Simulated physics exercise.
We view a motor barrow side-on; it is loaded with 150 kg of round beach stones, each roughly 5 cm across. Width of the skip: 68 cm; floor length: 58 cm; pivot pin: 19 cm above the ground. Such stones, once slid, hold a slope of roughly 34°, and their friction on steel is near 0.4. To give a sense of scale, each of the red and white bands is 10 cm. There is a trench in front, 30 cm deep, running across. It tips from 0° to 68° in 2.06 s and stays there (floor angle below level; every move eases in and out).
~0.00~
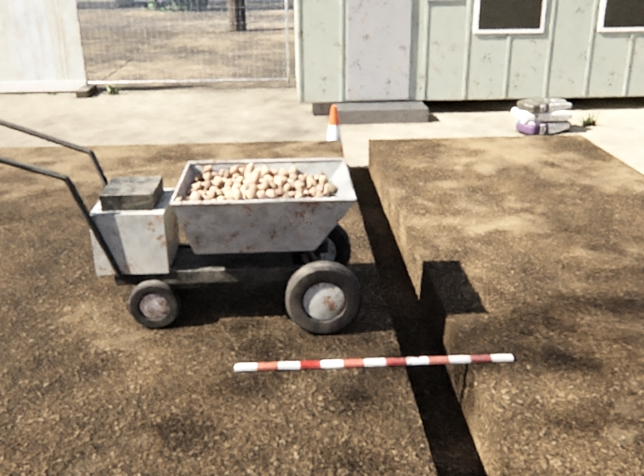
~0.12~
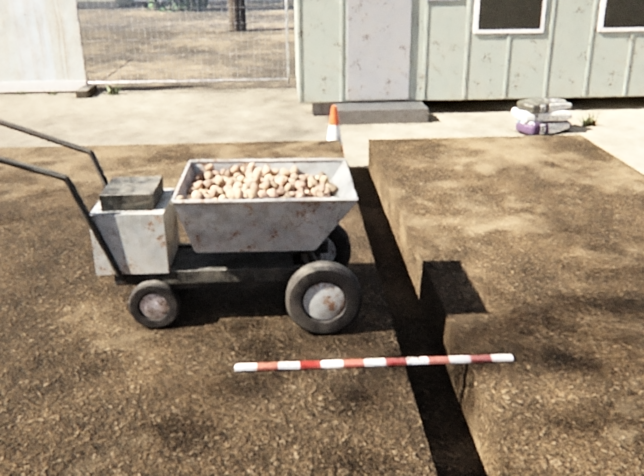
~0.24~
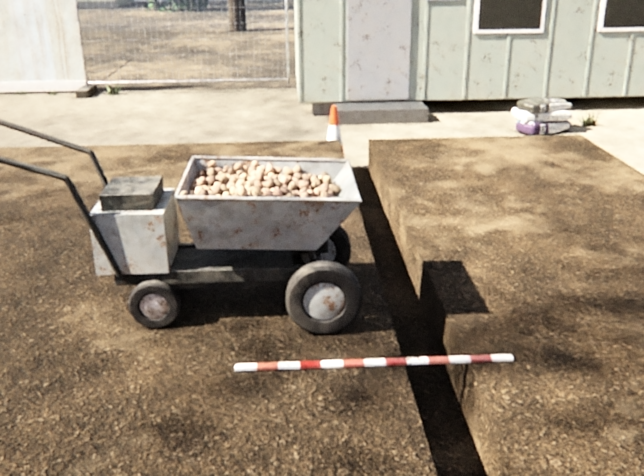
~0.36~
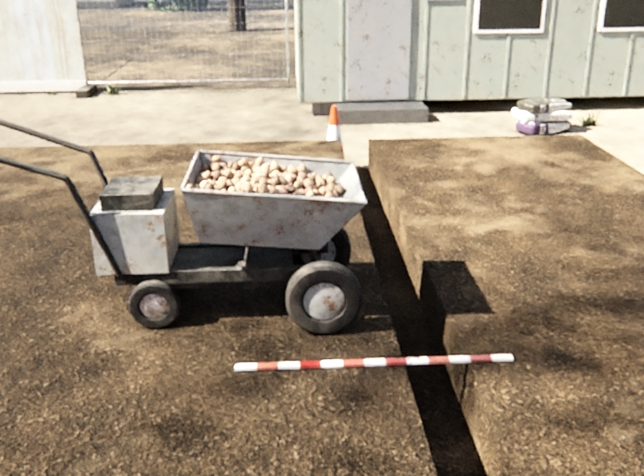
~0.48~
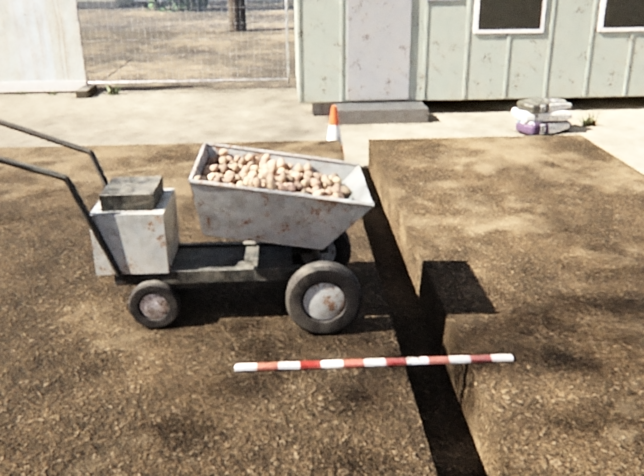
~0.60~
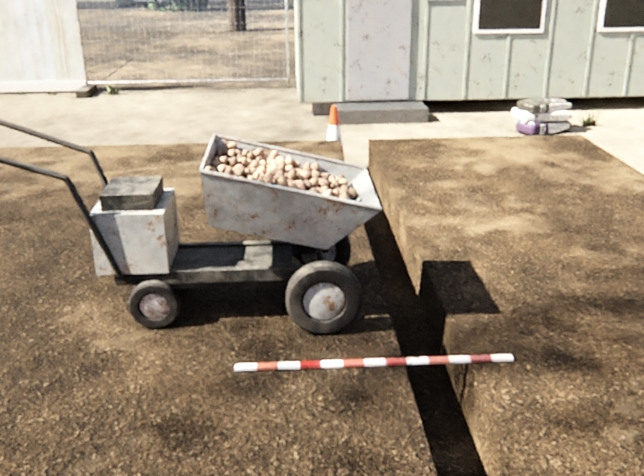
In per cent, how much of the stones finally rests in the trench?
Roughly 43 per cent of them.
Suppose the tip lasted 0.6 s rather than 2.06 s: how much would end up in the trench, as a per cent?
Then some 25 per cent would.
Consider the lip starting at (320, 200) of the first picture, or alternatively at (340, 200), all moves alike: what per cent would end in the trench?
Roughly 85 per cent, then 60 per cent.
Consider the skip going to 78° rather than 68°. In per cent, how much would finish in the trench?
Share in trench: Approx. 35%.
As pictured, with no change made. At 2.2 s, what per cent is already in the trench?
Around 10 per cent of it, at that instant.
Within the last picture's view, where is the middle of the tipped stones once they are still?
Roughly (459, 297), I'd say.
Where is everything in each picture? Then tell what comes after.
The first picture shows lip at (356, 199), floor tilted 0°, highest stones at (245, 175).
In the second picture, the skip is at 1°, its lip at (357, 200); the top of the load is at (246, 174); the stones move at 0.1 m/s on average.
The third picture shows lip at (361, 201), floor tilted 3°, highest stones at (233, 174); the stones move at 0.2 m/s on average.
In the fourth picture, the skip is at 6°, its lip at (367, 202); the top of the load is at (232, 170); the stones move at 0.3 m/s on average.
In the fifth picture, the skip is at 9°, its lip at (374, 205); the top of the load is at (220, 166); the stones move at 0.3 m/s on average.
In the sixth picture, the skip is at 14°, its lip at (382, 209); the top of the load is at (226, 157); the stones move at 0.4 m/s on average.
After 1.5 s the floor is at 57°; 96 % in the skip, 3 % in the trench; the foremost stones are at (453, 272).
After 2.2 s the floor is at 68°; 39 % in the skip, 11 % in the trench, 50 % past the trench; the foremost stones are at (564, 296).
After 2.5 s the floor is at 68°; 20 % in the skip, 19 % in the trench, 61 % past the trench; the foremost stones are at (604, 293).
After 4.5 s the floor is at 68°; 0 % in the skip, 43 % in the trench, 57 % past the trench; the foremost stones are at (609, 285).
